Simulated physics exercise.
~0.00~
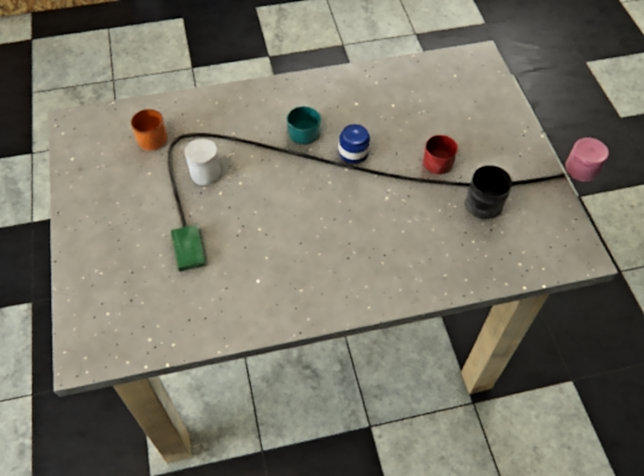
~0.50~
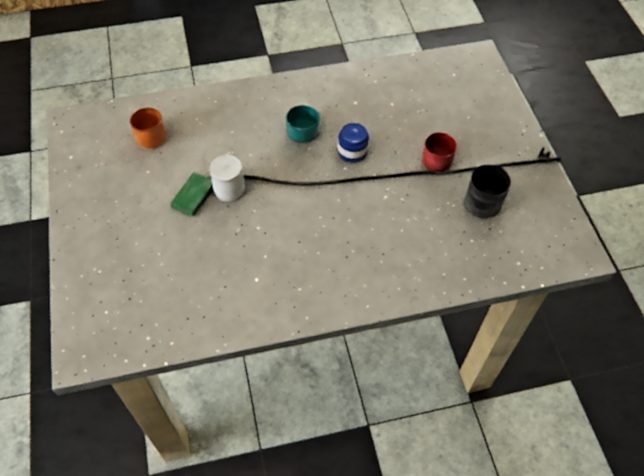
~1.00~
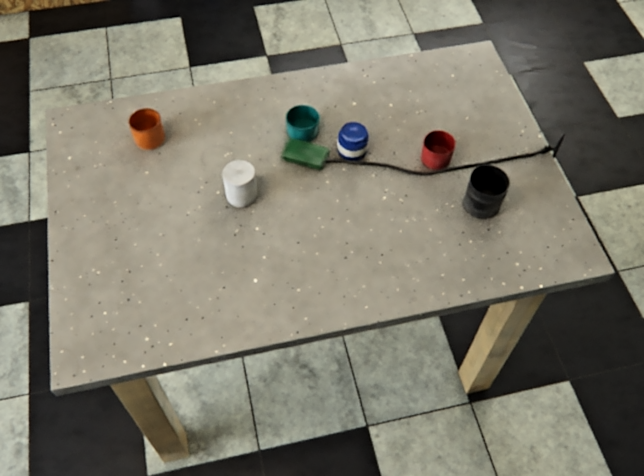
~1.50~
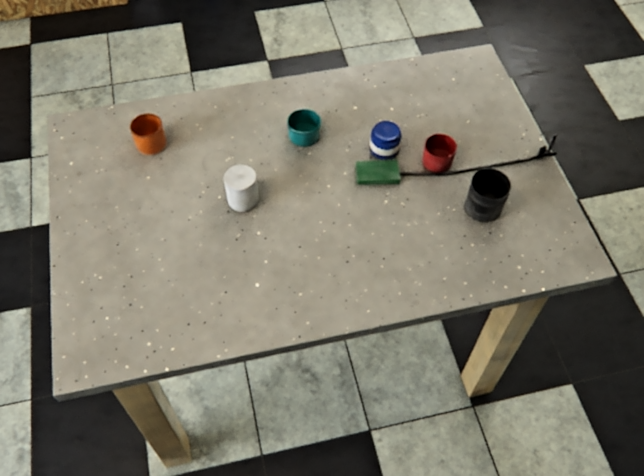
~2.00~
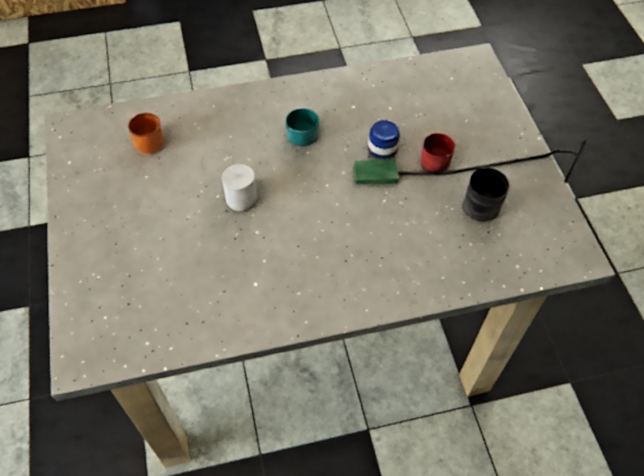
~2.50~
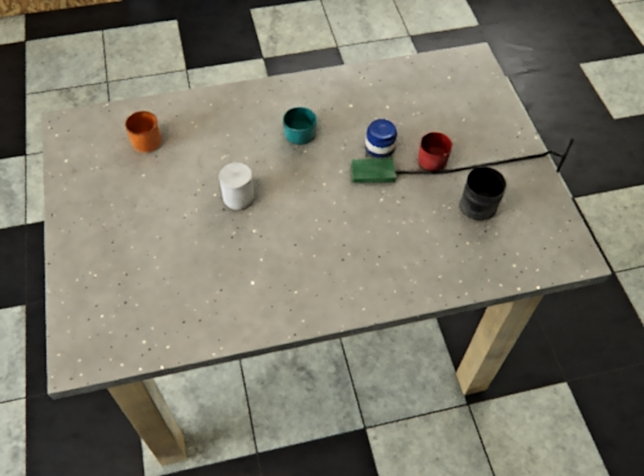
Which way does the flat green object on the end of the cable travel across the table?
It moves to the right, sliding from the left part of the table to a spot just below the blue jar.
